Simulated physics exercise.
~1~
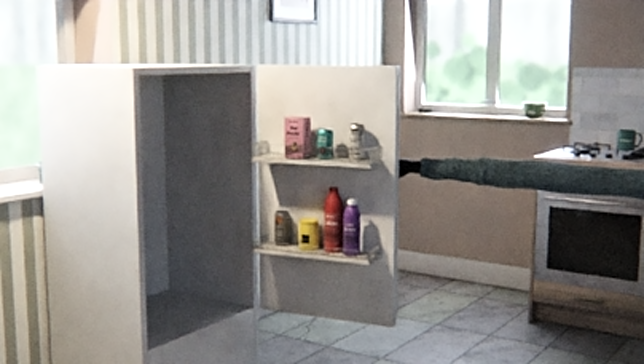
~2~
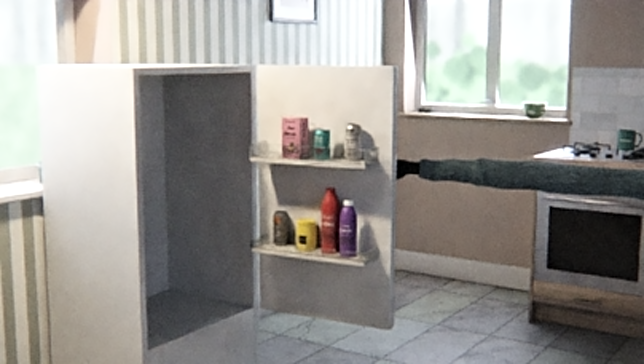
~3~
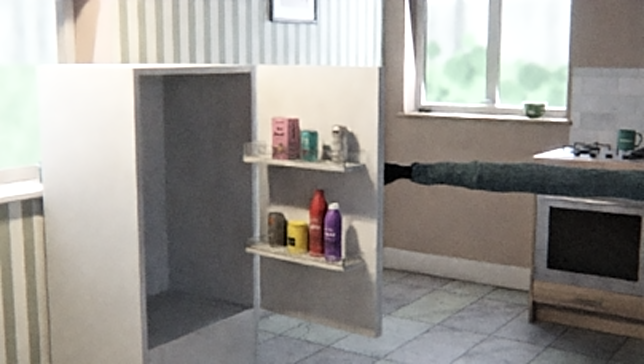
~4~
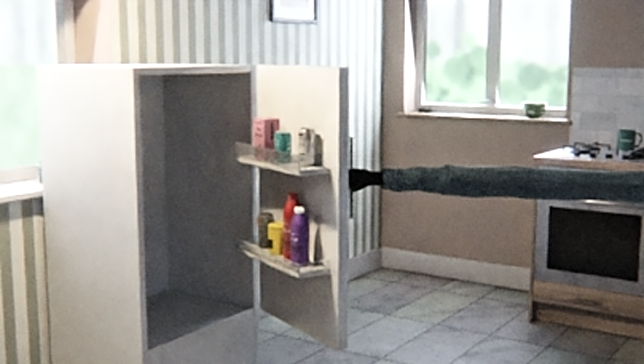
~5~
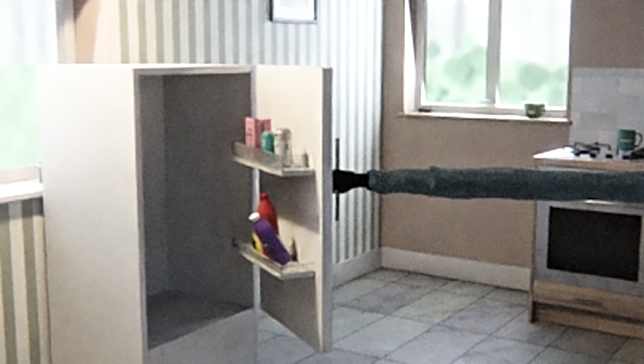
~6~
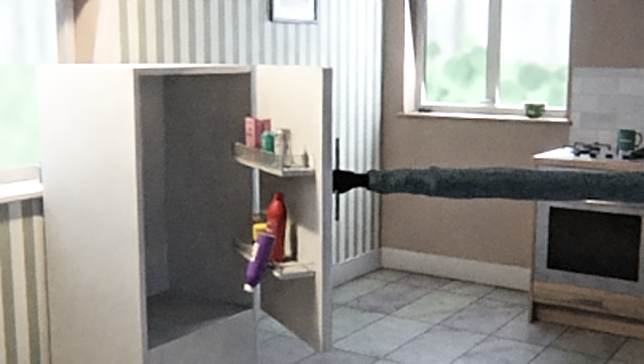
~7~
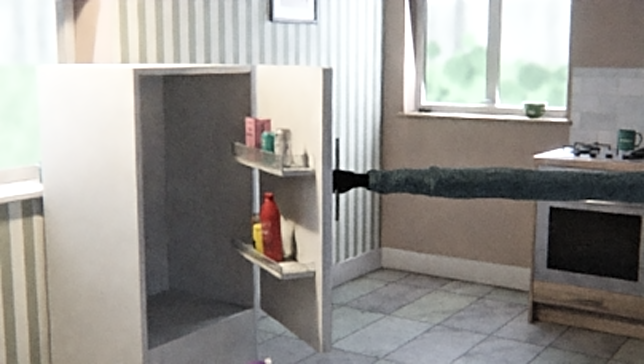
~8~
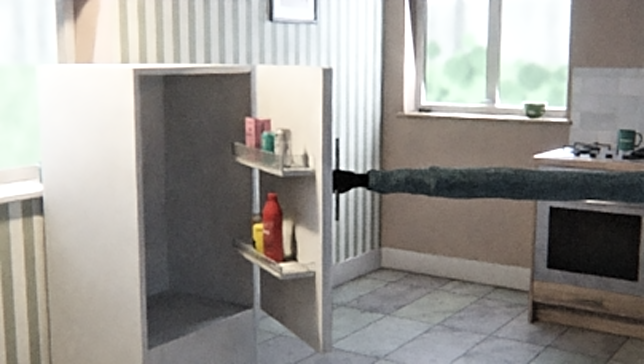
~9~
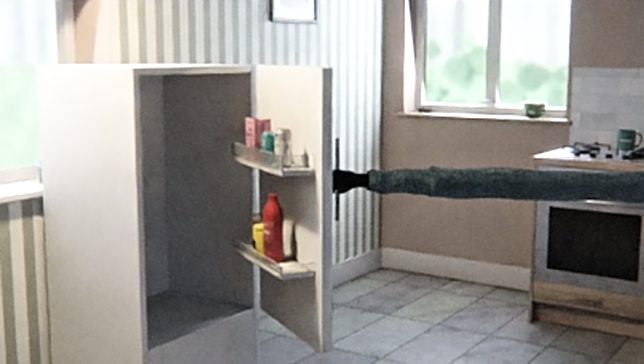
A dark-sleeved arm reaches in from the right, holding the open door of a pale, empty fridge in a kitchen with striped wallpaper, seen from in front. The door's upper rack holds a pink carton, a turquoise can and a white can, while a grey can, yellow jar, red bottle and purple bottle stand below. The hand swings the door leftward, partway towards closing, then stops it abruptly. The purple bottle tips over the lower rail and tumbles down out of sight, while the red bottle leans briefly and settles upright. The door rests half open, the remaining containers still in the racks.
